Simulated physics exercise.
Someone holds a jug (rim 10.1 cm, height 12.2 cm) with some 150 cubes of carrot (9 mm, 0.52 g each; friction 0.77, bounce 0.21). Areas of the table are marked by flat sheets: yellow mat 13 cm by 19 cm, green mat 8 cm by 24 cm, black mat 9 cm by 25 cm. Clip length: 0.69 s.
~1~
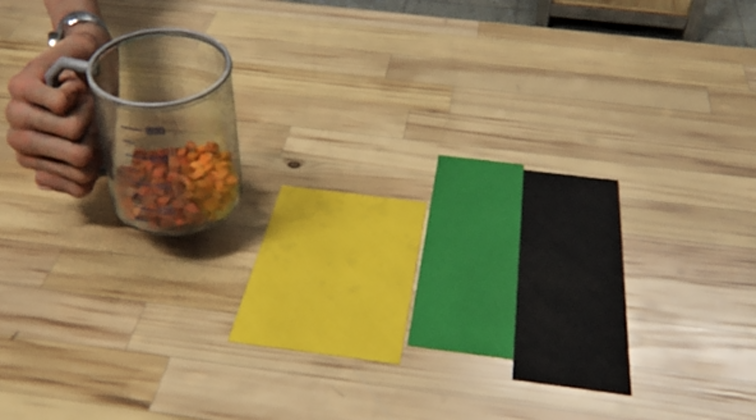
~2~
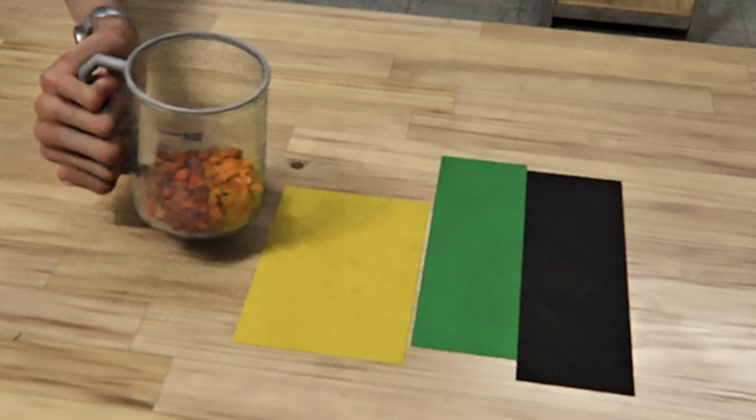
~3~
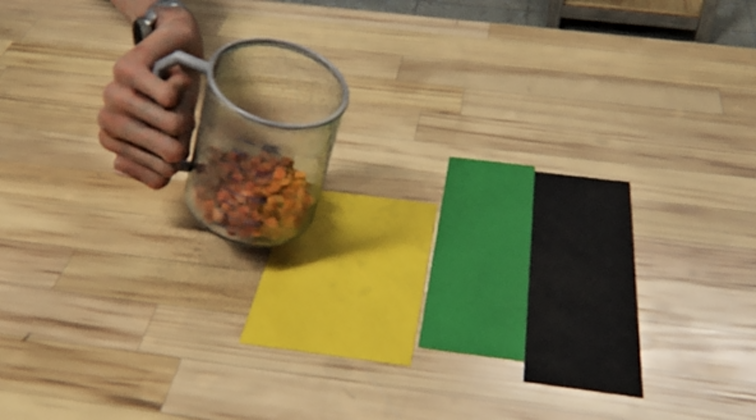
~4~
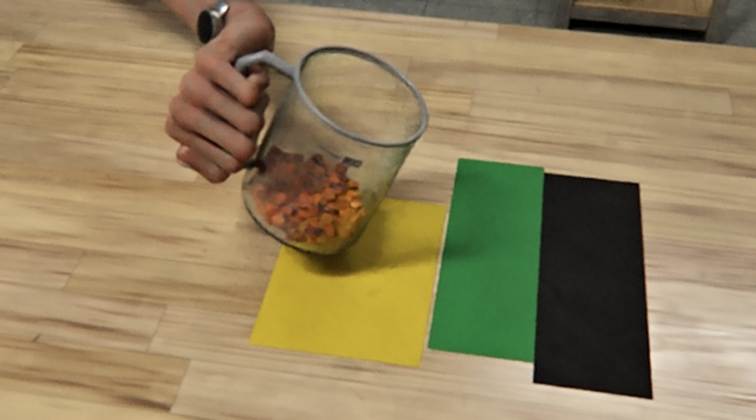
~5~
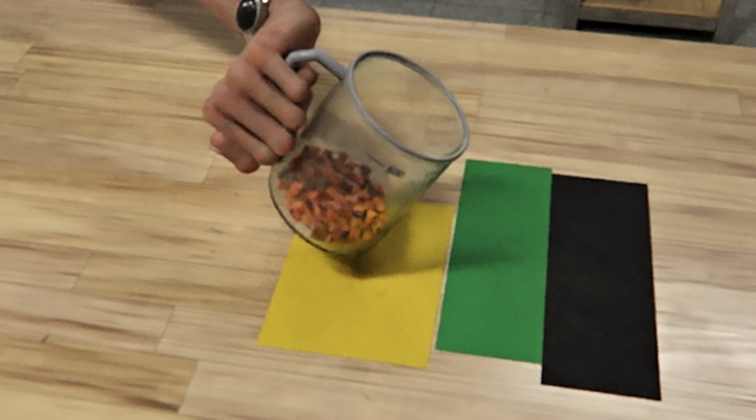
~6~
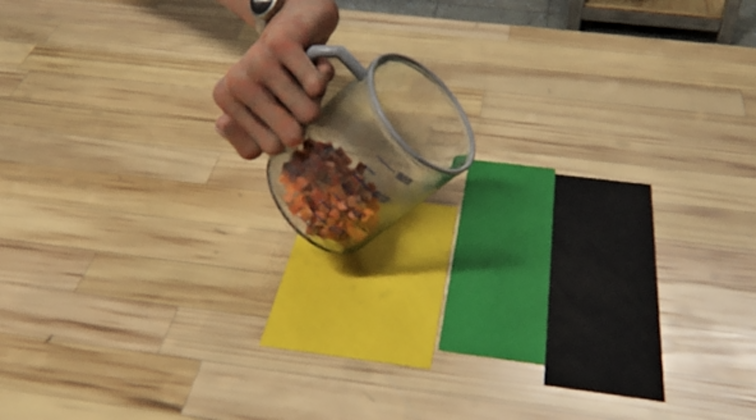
On a wooden table, a hand moves a jug of orange cubes right, tilting it rightward.
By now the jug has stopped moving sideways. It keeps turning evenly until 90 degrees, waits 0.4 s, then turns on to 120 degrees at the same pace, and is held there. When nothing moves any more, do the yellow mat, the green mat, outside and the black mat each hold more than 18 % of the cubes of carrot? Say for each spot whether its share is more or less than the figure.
Compared with the figure: Yellow mat more, green mat more, off the mats less, black mat less.
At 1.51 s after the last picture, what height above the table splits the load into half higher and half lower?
About 8 cm.
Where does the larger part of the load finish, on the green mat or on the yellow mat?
On the yellow mat.
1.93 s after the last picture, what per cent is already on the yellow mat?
About 20 %.
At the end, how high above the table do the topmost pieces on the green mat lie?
Around 1.5 cm above the table.
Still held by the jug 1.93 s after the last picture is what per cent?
75 %.
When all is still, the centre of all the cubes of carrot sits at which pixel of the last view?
The middle comes to rest near (442, 258).
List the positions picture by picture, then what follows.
The first picture shows jug at (169, 126); tilt 0 degrees; moved 0.0 cm; lip at (226, 73); top of the load at (166, 146); yellow mat at (335, 267); green mat at (472, 246); black mat at (571, 269).
The second picture shows jug at (199, 133); tilt 5 degrees; moved 2.1 cm; low side right; lip at (265, 83); top of the load at (189, 147).
The third picture shows jug at (264, 144); tilt 14 degrees; moved 6.8 cm; low side right; lip at (345, 102); top of the load at (244, 150).
The fourth picture shows jug at (333, 150); tilt 23 degrees; moved 11.4 cm; low side right; lip at (425, 123); top of the load at (290, 152).
The fifth picture shows jug at (370, 151); tilt 32 degrees; moved 13.6 cm; low side right; lip at (466, 140); top of the load at (332, 152).
The sixth picture shows jug at (378, 150); tilt 41 degrees; moved 13.6 cm; low side right; lip at (472, 154); top of the load at (319, 147); yellow mat at (366, 271); green mat at (503, 250); black mat at (603, 274).
Then, 0.58 s after the last picture, tilt 79 degrees; jug 100 %; middle of all pieces on or above the table near (316, 172).
Then, 1.06 s after the last picture, tilt 90 degrees; jug 100 %; middle of all pieces on or above the table near (328, 178).
Then, 1.51 s after the last picture, tilt 106 degrees; jug 100 %; middle of all pieces on or above the table near (323, 170).
Then, 1.93 s after the last picture, tilt 120 degrees; jug 75 %, yellow mat 20 %, green mat 5 %; middle of all pieces on or above the table near (378, 205).
In the end, jug 0 %, yellow mat 55 %, black mat 0 %, outside 5 %, green mat 40 %.
